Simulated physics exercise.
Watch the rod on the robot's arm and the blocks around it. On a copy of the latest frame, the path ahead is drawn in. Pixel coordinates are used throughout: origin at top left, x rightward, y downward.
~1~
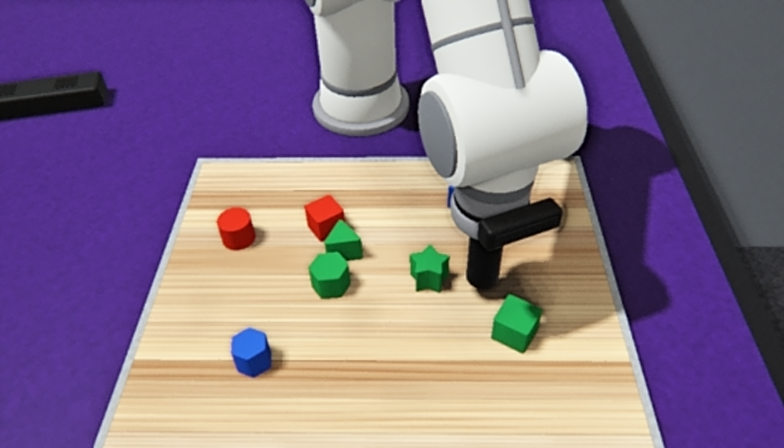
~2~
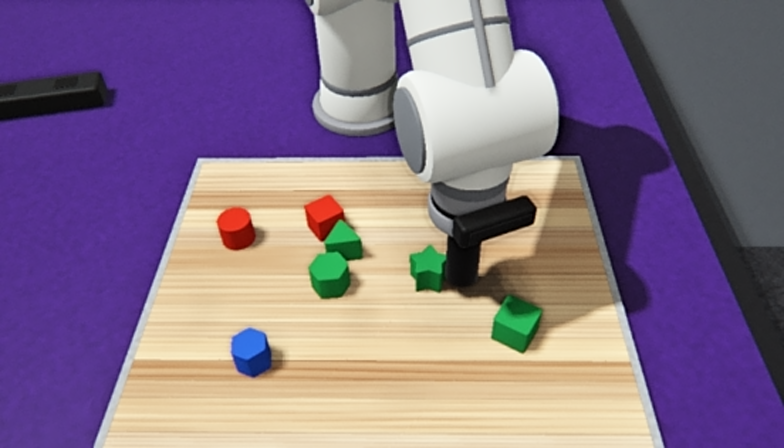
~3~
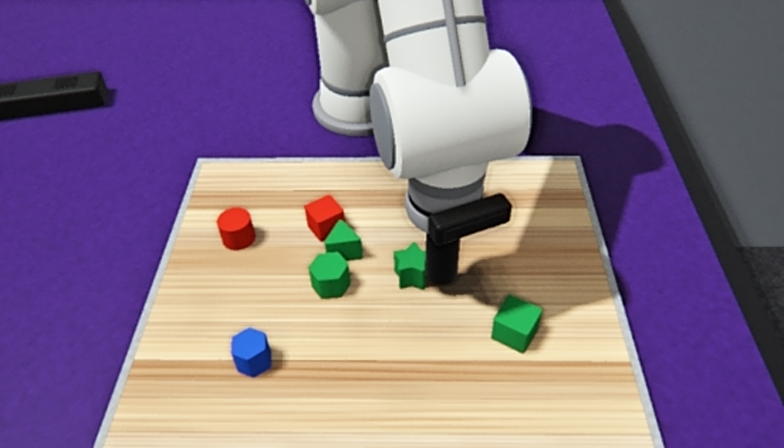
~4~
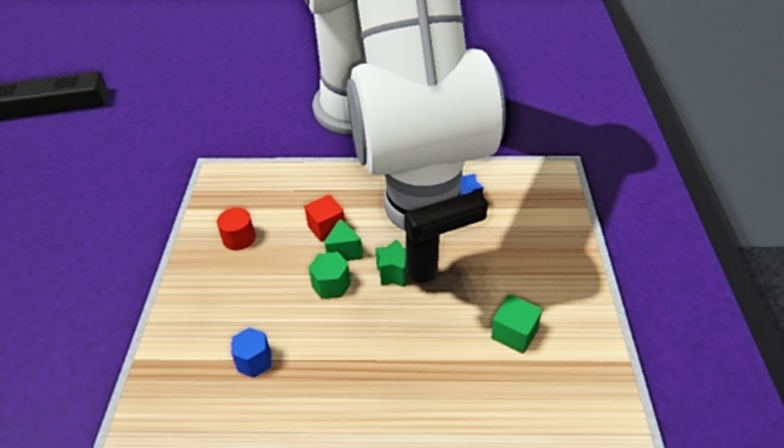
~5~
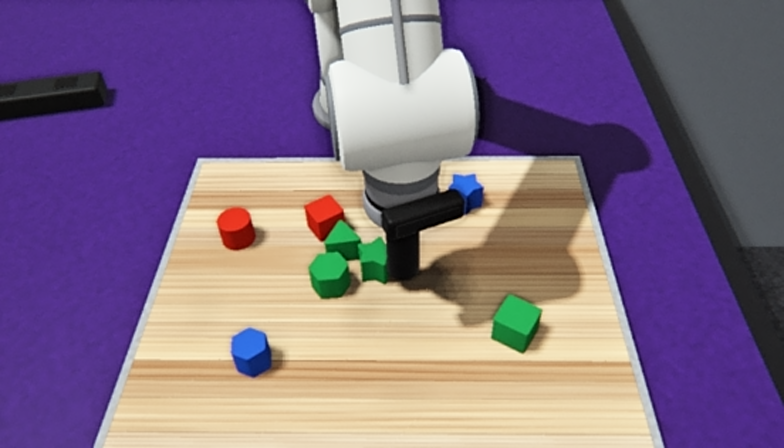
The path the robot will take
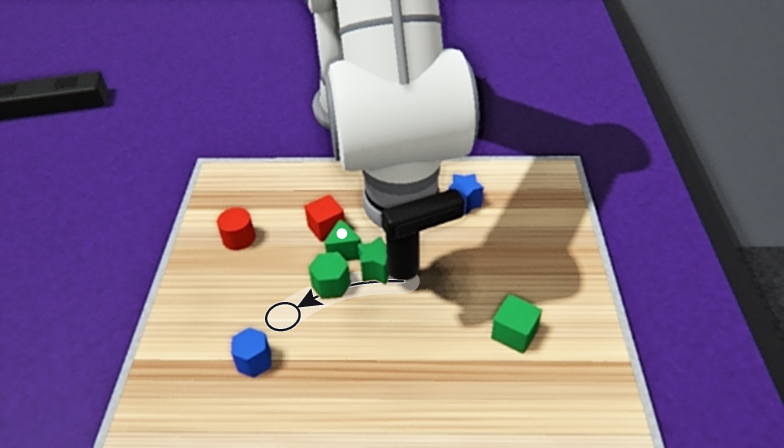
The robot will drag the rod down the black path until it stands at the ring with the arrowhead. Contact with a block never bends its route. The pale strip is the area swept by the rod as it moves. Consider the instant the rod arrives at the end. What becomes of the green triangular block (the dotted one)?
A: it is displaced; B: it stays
The correct letter is A.
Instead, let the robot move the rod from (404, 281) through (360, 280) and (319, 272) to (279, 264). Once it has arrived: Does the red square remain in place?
Final answer: No.
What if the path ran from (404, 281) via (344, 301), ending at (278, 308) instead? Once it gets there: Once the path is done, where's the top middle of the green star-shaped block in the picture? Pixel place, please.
It will likely be found at (357, 252).
The drawn path runs from (404, 281) via (361, 283) and (320, 295), ending at (283, 316); the dot is on the green triangular block.
What follows on the original path. One third of the way, rod at (359, 271); red square at (324, 205); green six-sided block at (319, 266), turned 25° anticlockwise; green triangular block at (334, 225), turned 20° clockwise; green star-shaped block at (342, 245), turned 25° clockwise.
Two thirds of the way, rod at (318, 283); red square at (324, 205); green six-sided block at (283, 270); green triangular block at (333, 223), turned 25° clockwise; green star-shaped block at (332, 246), turned 55° clockwise.
At the end, rod at (280, 304); blue six-sided block not moved; red square at (324, 205); green six-sided block at (265, 272), turned 25° clockwise; green triangular block at (333, 223), turned 25° clockwise; green star-shaped block at (332, 246), turned 55° clockwise.
